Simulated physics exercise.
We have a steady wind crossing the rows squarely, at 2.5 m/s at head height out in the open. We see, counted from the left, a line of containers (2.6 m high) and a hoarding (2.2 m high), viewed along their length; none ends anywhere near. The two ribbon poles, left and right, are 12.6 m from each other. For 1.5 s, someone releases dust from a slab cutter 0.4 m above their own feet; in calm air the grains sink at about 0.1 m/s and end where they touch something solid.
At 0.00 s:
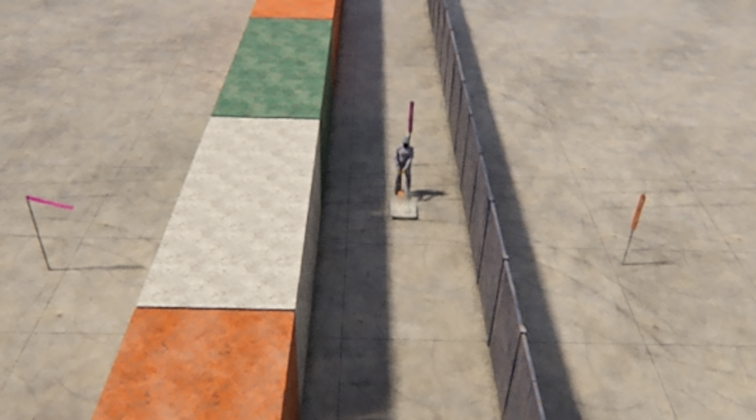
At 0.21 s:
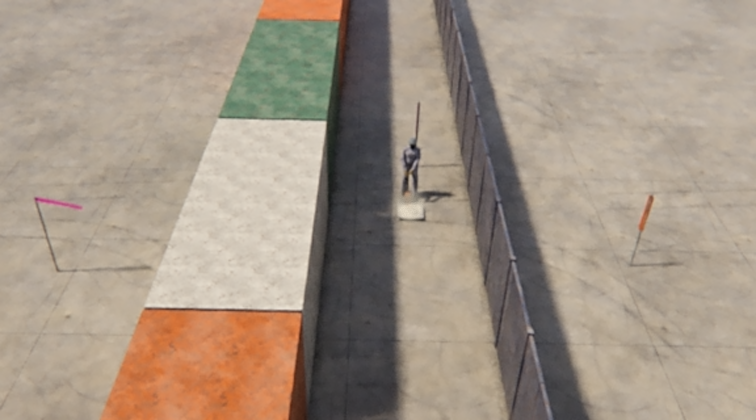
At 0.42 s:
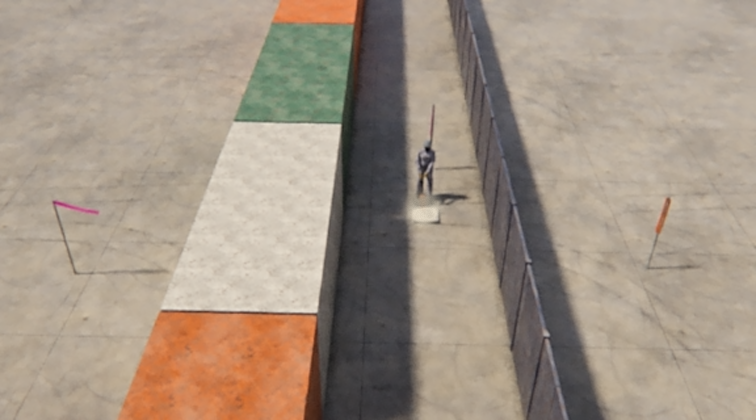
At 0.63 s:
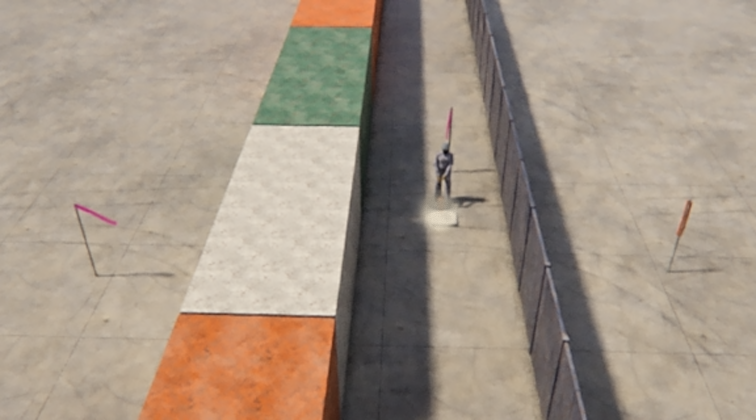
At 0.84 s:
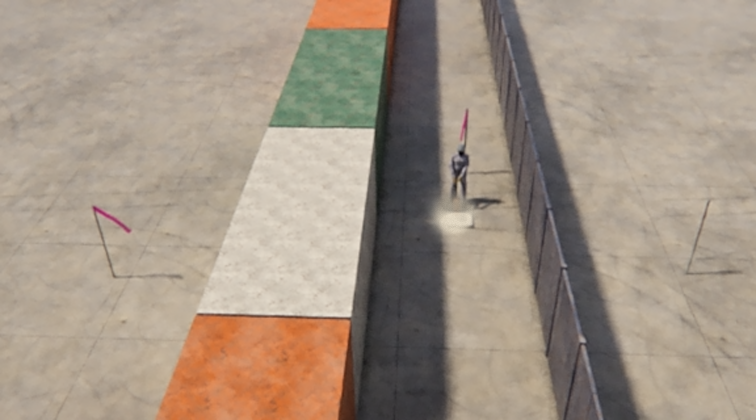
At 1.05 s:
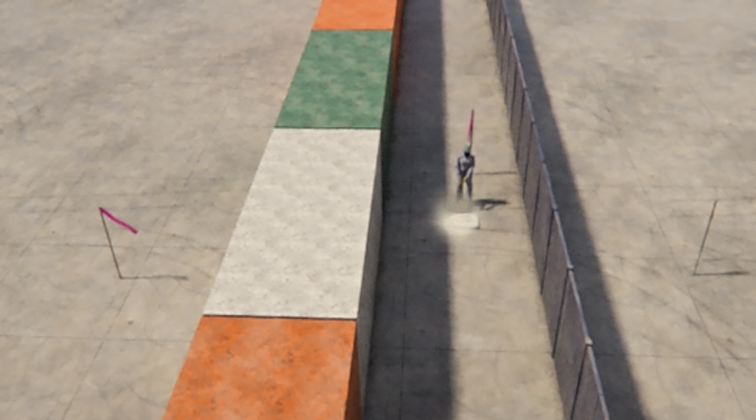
A small dark figure stands over a pale slab on sunlit concrete, seen from high above, between a long row of orange, white and green containers on the left and a thin grey fence on the right. Magenta and orange ribbons hang from slim poles around them. The view shifts left, sliding everything rightward, while ribbons flutter and sag and pale dust gathers low beside the slab.
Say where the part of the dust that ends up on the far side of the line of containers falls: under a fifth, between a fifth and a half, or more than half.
The fraction across never reaches one fifth.
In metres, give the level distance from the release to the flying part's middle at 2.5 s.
It works out to about 0.5 m.
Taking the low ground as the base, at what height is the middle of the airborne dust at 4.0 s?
The middle is at about 0.4 m above the low ground.
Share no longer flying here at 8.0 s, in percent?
I'd put it close to 60 percent.
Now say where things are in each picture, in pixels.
The first frame shows the left ribbon ends at (74, 208), leaning 70 degrees to the right, the dust in the air spans x = 395 to 410 around y = 205 and it comes from (404, 206).
The second frame shows the right ribbon ends at (641, 231), hanging almost straight and the dust in the air spans x = 400 to 415 around y = 205.
The third frame shows the dust in the air spans x = 415 to 435 around y = 210 and the top of the line of containers crosses (287, 124).
The fourth frame shows the left ribbon ends at (117, 224), leaning 60 degrees to the right and the dust in the air spans x = 430 to 450 around y = 215.
The fifth frame shows the dust in the air spans x = 440 to 465 around y = 215.
The sixth frame shows the inner ribbon ends at (468, 142), hanging almost straight, the dust in the air spans x = 445 to 470 around y = 215 and the top of the line of containers crosses (326, 130).
After 2.5 s, 86 % is in the air or yet to come; 0 % is beyond the line of containers; the middle of what still flies is 0.3 m above the low ground, near (446, 218).
After 4.0 s, 64 % is in the air or yet to come; 0 % is beyond the line of containers; the middle of what still flies is 0.4 m above the low ground, near (431, 214).
After 8.0 s, 41 % is in the air or yet to come; 0 % is beyond the line of containers; the middle of what still flies is 1.2 m above the low ground, near (408, 186).
After 20.0 s, 23 % is in the air or yet to come; 0 % is beyond the line of containers; the middle of what still flies is 2.3 m above the low ground, near (658, 152).
After 45.0 s, 4 % is in the air or yet to come; 0 % is beyond the line of containers.
